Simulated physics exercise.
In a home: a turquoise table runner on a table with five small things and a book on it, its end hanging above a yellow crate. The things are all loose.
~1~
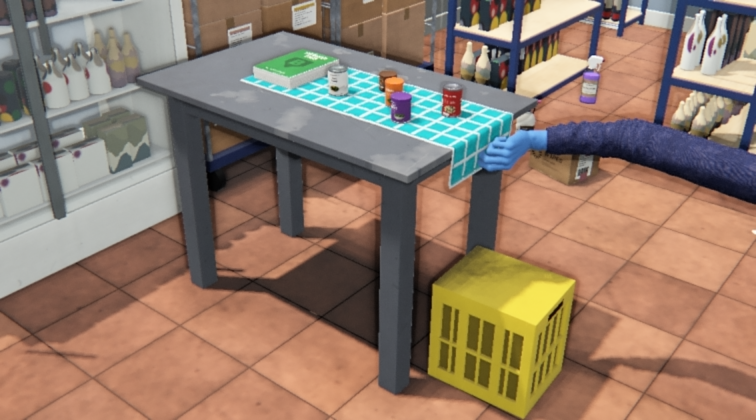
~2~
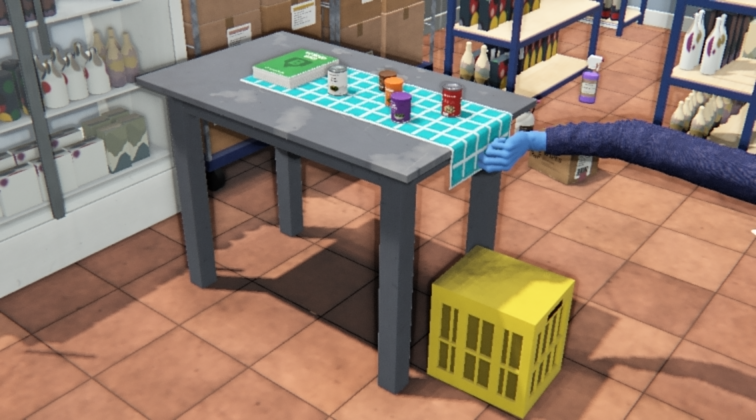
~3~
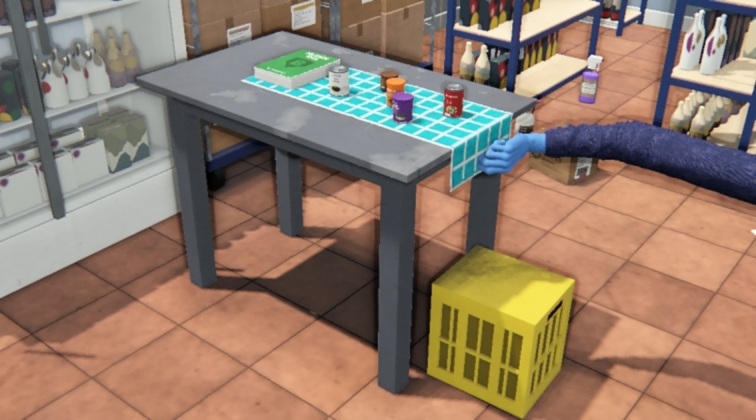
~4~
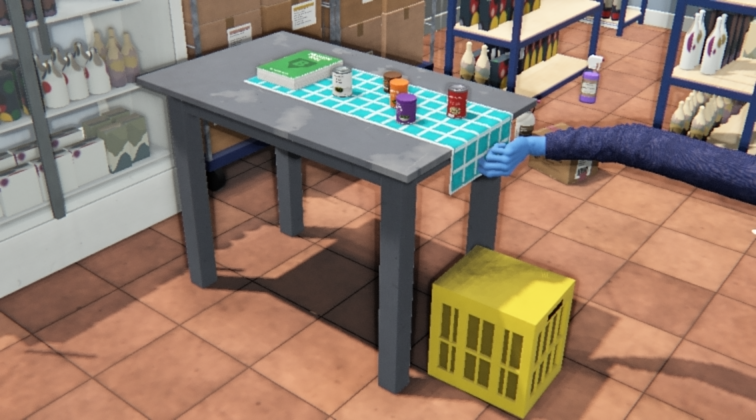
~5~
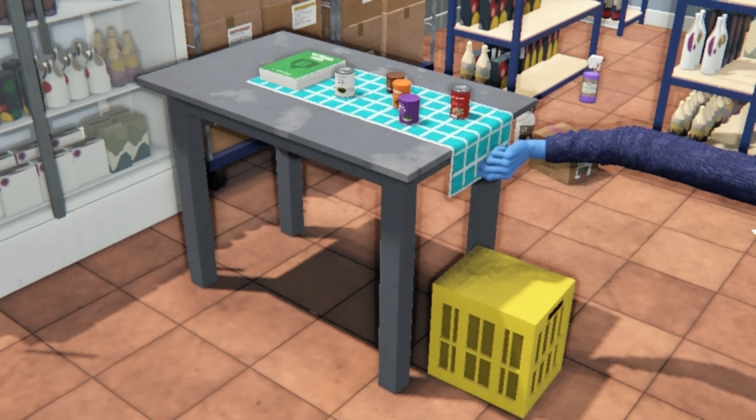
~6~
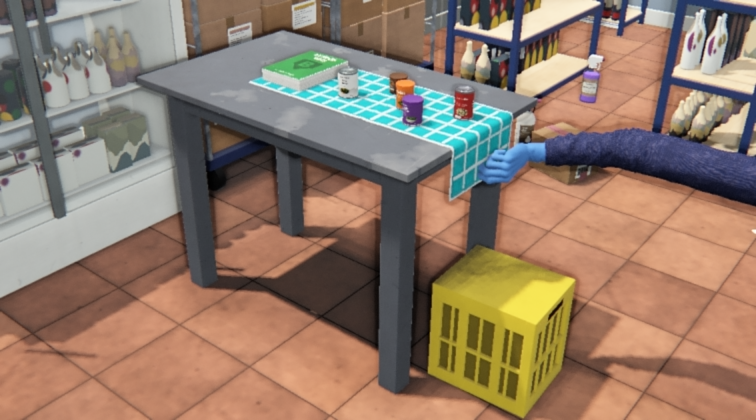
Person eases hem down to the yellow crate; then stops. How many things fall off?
Three things drop off.
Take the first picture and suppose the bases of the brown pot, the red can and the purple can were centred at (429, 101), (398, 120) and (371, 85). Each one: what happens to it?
Of these three, the brown pot takes a tumble, the red can takes a tumble, the purple can rides it out.
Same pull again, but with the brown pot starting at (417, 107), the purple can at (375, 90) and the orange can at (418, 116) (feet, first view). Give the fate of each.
Watch the brown pot go down, the purple can hang on and the orange can go down.
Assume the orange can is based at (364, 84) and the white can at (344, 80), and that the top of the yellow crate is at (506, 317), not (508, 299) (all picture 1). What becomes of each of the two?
First the orange can: It is still up there. Then the white can: It is still up there.
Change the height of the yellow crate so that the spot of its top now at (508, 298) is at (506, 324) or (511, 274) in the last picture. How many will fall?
Numbers: 4; 2.
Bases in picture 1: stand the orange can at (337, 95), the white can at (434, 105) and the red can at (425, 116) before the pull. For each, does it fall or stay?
So the orange can stays aboard, the white can leaves the top, and the red can leaves the top.
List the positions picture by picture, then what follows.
Hem (449, 189); red can (453, 86); purple can (401, 96); orange can (394, 81); brown pot (388, 73); white can (338, 68); top of the crate (508, 299), in the first frame.
Hem (449, 190); red can (453, 86), in the second frame.
Hem (450, 192); purple can (403, 96), in the third frame.
Hem (450, 195); orange can (399, 82); top of the crate (508, 299), in the fourth frame.
Hem (448, 197); brown pot (395, 75), in the fifth frame.
Hem (449, 201); red can (465, 89); purple can (413, 98); orange can (406, 83); brown pot (399, 75); white can (348, 70), in the sixth frame.
A little later, hem near (478, 230); red can gone.
Next, hem on the crate; red can, purple can and orange can gone.
When it is over, hem on the crate; red can, purple can and orange can gone. Over the edge go three.
